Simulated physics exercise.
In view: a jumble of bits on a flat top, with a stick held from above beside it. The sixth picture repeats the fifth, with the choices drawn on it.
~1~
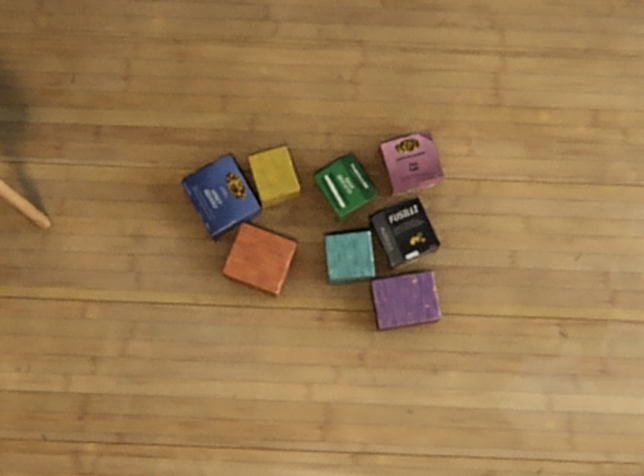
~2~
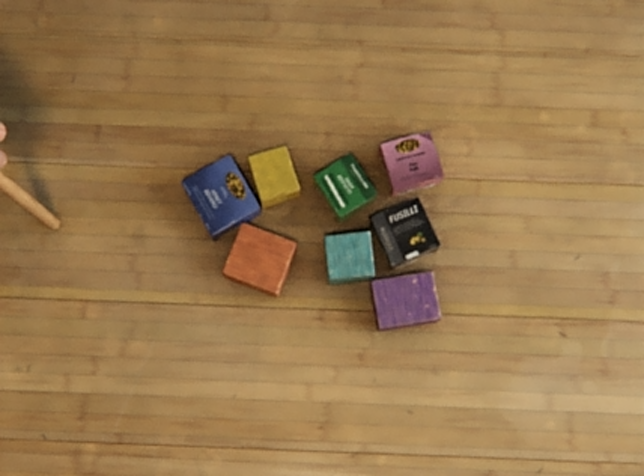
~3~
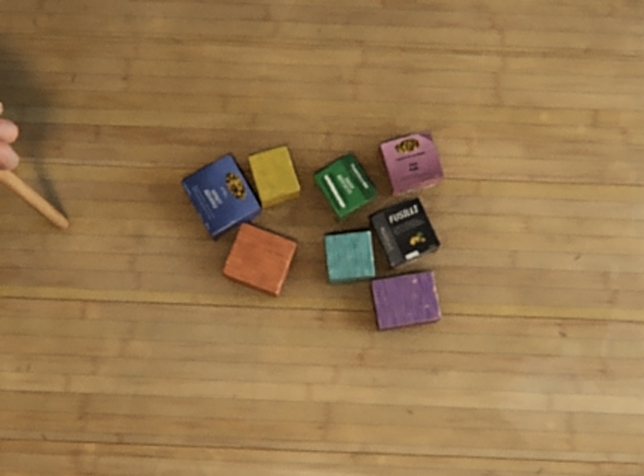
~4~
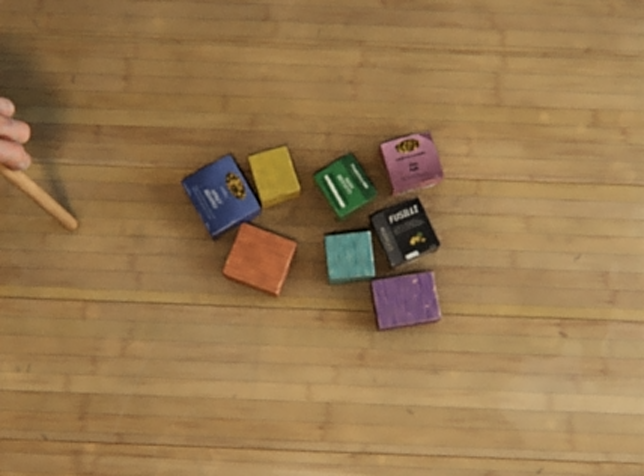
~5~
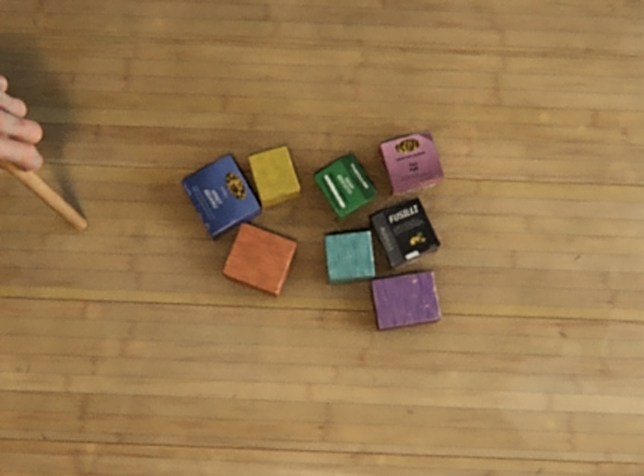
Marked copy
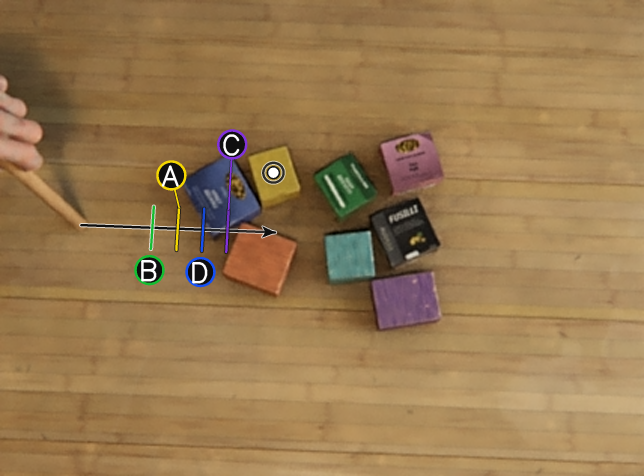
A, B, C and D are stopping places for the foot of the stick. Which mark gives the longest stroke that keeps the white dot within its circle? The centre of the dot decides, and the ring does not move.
Stop at D.
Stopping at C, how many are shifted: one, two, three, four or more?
It has moved two.
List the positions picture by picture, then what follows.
The first frame shows orange block (260, 261); yellow block (275, 177); pink box (411, 164).
The second frame shows pink box (411, 164); green packet (345, 189).
The third frame shows turquoise block (349, 258); purple block (405, 302).
The fourth frame shows black packet (404, 234); blue packet (222, 198).
The fifth frame shows orange block (260, 261); yellow block (275, 177); pink box (411, 164).
On the marked copy, A at (178, 229); B at (152, 228); C at (227, 231); D at (203, 230); the arrow from (81, 225) to (275, 232); the white dot at (274, 173).
With D. Early on, foot of the stick (127, 227).
Further on, foot of the stick (172, 229).
At the end, foot of the stick (203, 230); the dot is still in its ring.
As for the rest, A keeps the dot in but is short; B keeps the dot in but is short; C shifts the dotted thing to (284, 167).
